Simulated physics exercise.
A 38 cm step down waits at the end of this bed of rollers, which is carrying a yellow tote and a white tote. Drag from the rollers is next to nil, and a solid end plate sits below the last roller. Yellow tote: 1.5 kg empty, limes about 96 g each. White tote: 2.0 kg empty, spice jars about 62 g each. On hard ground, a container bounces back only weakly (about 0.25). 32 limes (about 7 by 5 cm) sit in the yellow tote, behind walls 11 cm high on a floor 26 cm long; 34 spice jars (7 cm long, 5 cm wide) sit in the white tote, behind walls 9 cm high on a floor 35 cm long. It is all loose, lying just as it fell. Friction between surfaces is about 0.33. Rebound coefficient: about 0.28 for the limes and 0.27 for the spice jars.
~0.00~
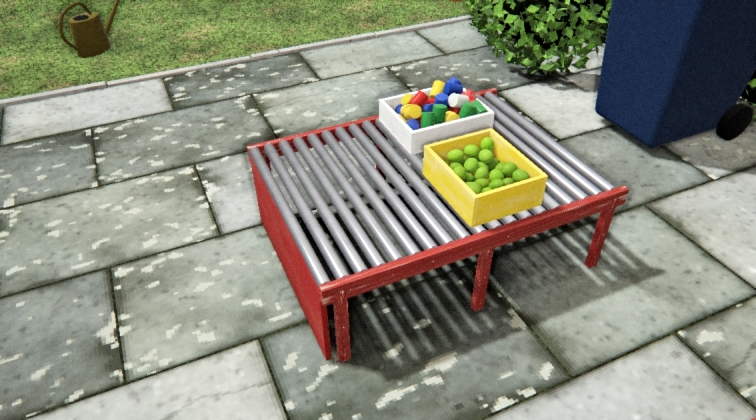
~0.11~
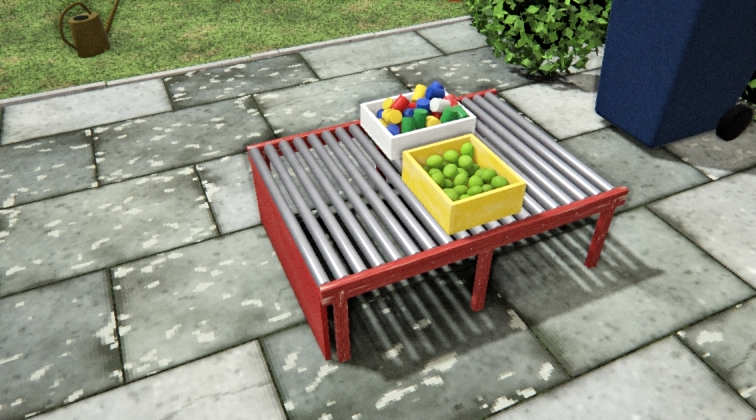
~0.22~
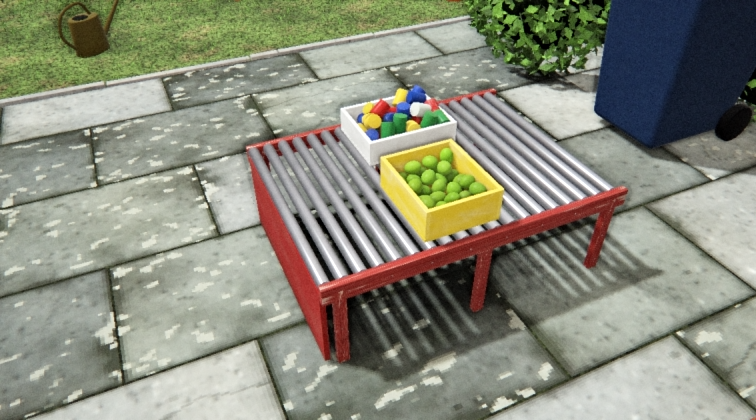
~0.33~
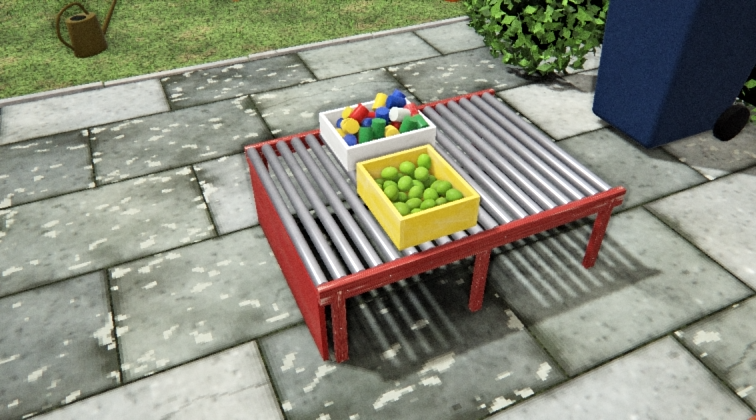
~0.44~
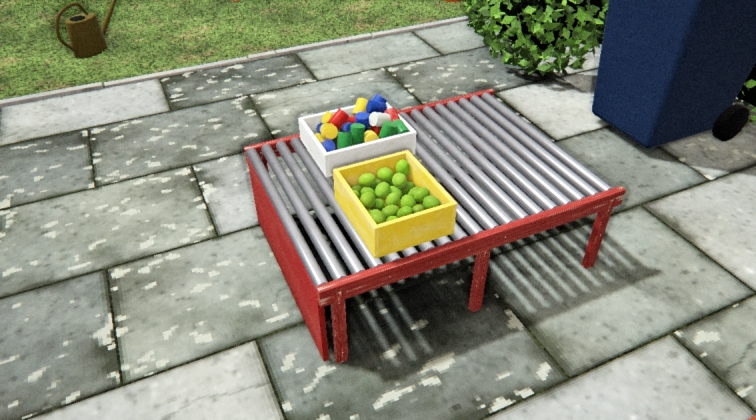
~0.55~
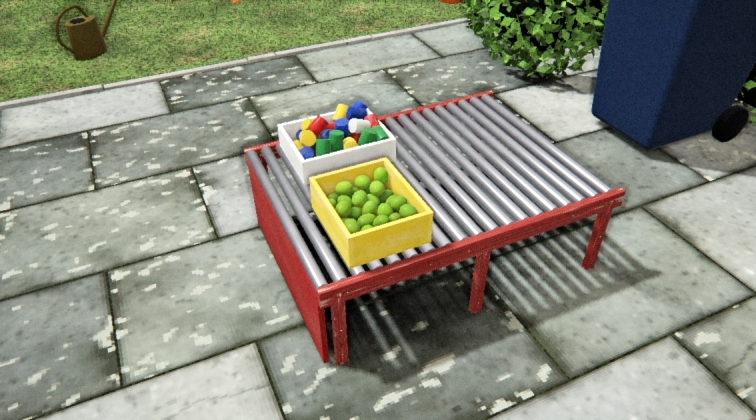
On a weathered stone patio beside grass, a yellow tote of limes and a white tote of small colourful pieces sit side by side on a red-framed bed of metal rollers. Together they glide steadily leftward along the rollers, and by the end both are near the left end, still full.
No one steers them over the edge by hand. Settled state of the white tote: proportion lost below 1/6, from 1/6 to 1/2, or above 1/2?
Spilled: One sixth up to one half.
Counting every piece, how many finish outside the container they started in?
Taken together it comes to about 30.
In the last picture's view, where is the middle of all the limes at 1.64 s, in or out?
In the last view, the centre sits near (197, 350).
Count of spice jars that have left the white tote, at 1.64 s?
Some 12 by then.
After 0.68 s, the overhang begins.
After 1.09 s, the yellow tote leans 28° with 0 of 32 out and the white tote leans 5° with 0 of 34 out.
After 1.29 s, the yellow tote leans 61° with 0 of 32 out and the white tote leans 46° with 2 of 34 out.
After 1.64 s, the yellow tote has gone over with 7 of 32 out and the white tote is level with 11 of 34 out.
Final count (at 1.94 s), the yellow tote has gone over with 18 of 32 out and the white tote is level with 11 of 34 out. Asked share, 11 of 34, 32 per cent.
